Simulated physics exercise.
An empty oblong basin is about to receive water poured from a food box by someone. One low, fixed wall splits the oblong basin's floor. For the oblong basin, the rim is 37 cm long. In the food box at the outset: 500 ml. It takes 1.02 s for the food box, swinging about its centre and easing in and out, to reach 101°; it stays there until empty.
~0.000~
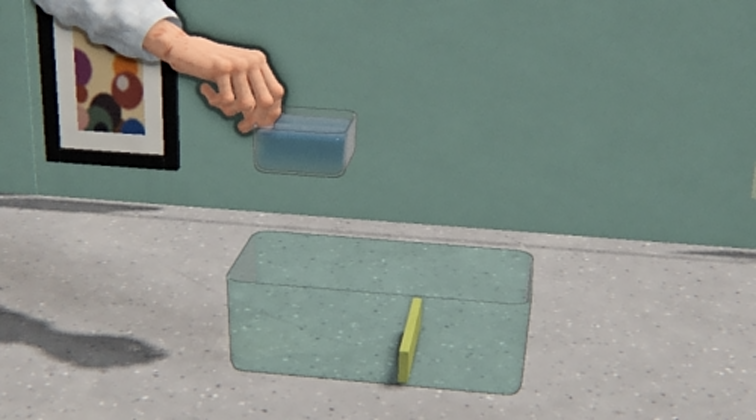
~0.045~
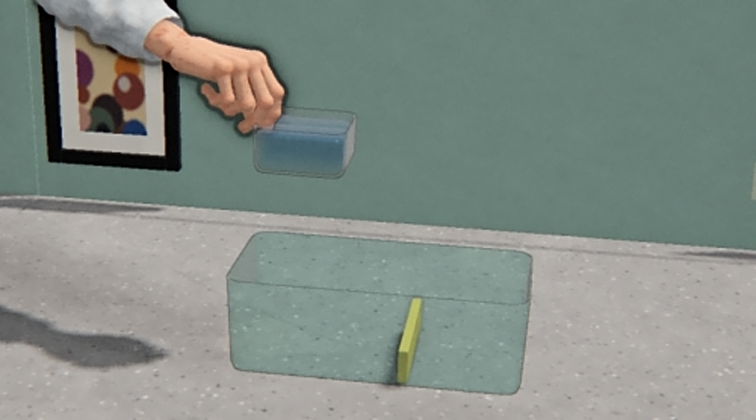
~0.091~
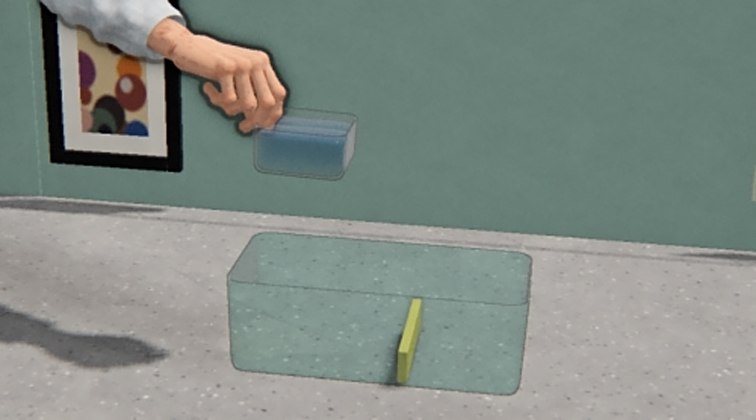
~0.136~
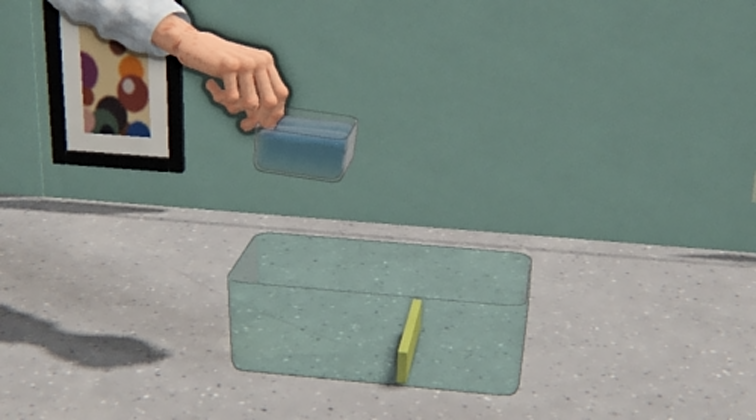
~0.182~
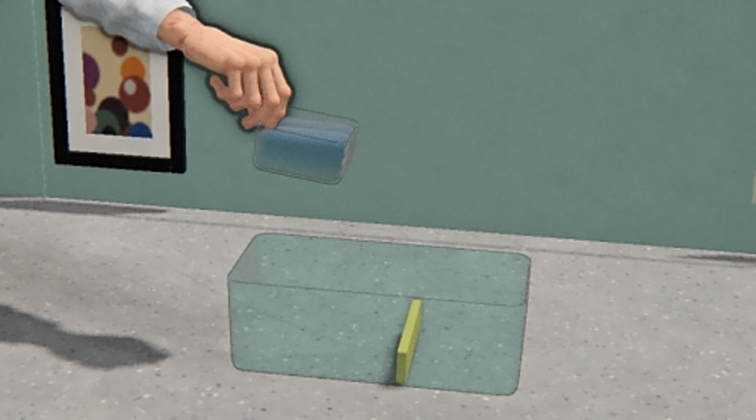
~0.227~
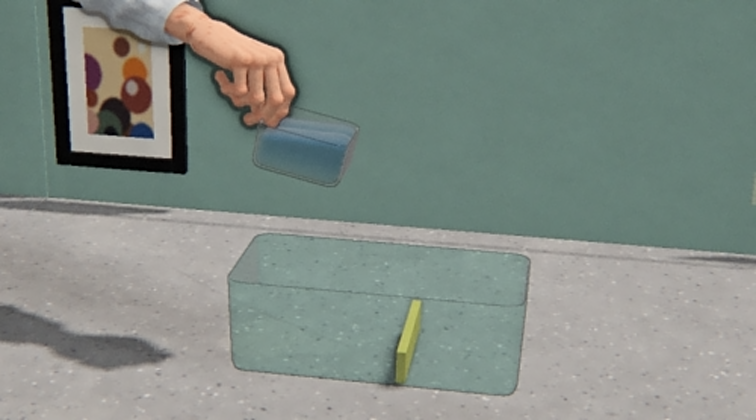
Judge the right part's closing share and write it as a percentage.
I would judge it at 45 per cent.
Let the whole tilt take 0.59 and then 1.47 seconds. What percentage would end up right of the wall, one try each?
Respectively 25 and 45 %.
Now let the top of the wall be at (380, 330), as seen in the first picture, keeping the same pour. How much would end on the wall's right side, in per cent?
That would be about 70 in a hundred, I'd say.
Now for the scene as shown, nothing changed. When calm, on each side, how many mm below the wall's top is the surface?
I'd say some 36 mm on the left and some 34 mm on the right.
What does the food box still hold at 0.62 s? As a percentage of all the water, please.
Around 44 percent.
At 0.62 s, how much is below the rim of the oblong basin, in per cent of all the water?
16 %, roughly.
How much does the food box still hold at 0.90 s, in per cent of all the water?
Close to 8 percent of the whole amount.
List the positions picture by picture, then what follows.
It leans 0°; its right rim is at (351, 124); the water meets the walls at (263, 123) and (351, 128); the oblong basin's rim runs from (240, 256) to (531, 279); the wall's top is at (411, 325), in the first picture.
It leans 0°; its right rim is at (351, 125); the water meets the walls at (264, 123) and (350, 130), in the second picture.
It leans 2°; its right rim is at (352, 128); the water meets the walls at (264, 123) and (351, 131), in the third picture.
It leans 4°; its right rim is at (353, 130); the water meets the walls at (266, 125) and (352, 133), in the fourth picture.
It leans 8°; its right rim is at (353, 134); the water meets the walls at (266, 126) and (353, 134), in the fifth picture.
It leans 12°; its right rim is at (354, 138); the water meets the walls at (267, 126) and (353, 135), in the sixth picture.
By 0.62 s the tilt is 67° and 44 per cent is still to pour, 13 is left of the wall and 2 right of it.
By 0.90 s the tilt is 98° and 8 per cent is still to pour, 38 is left of the wall and 45 right of it.
By 1.20 s the tilt is 101° and 1 per cent is still to pour, 52 is left of the wall and 45 right of it.
By 1.52 s the tilt is 101° and 0 per cent is still to pour, 54 is left of the wall and 45 right of it.
At rest 54 per cent lies left of the wall, 45 right of it and 1 outside.
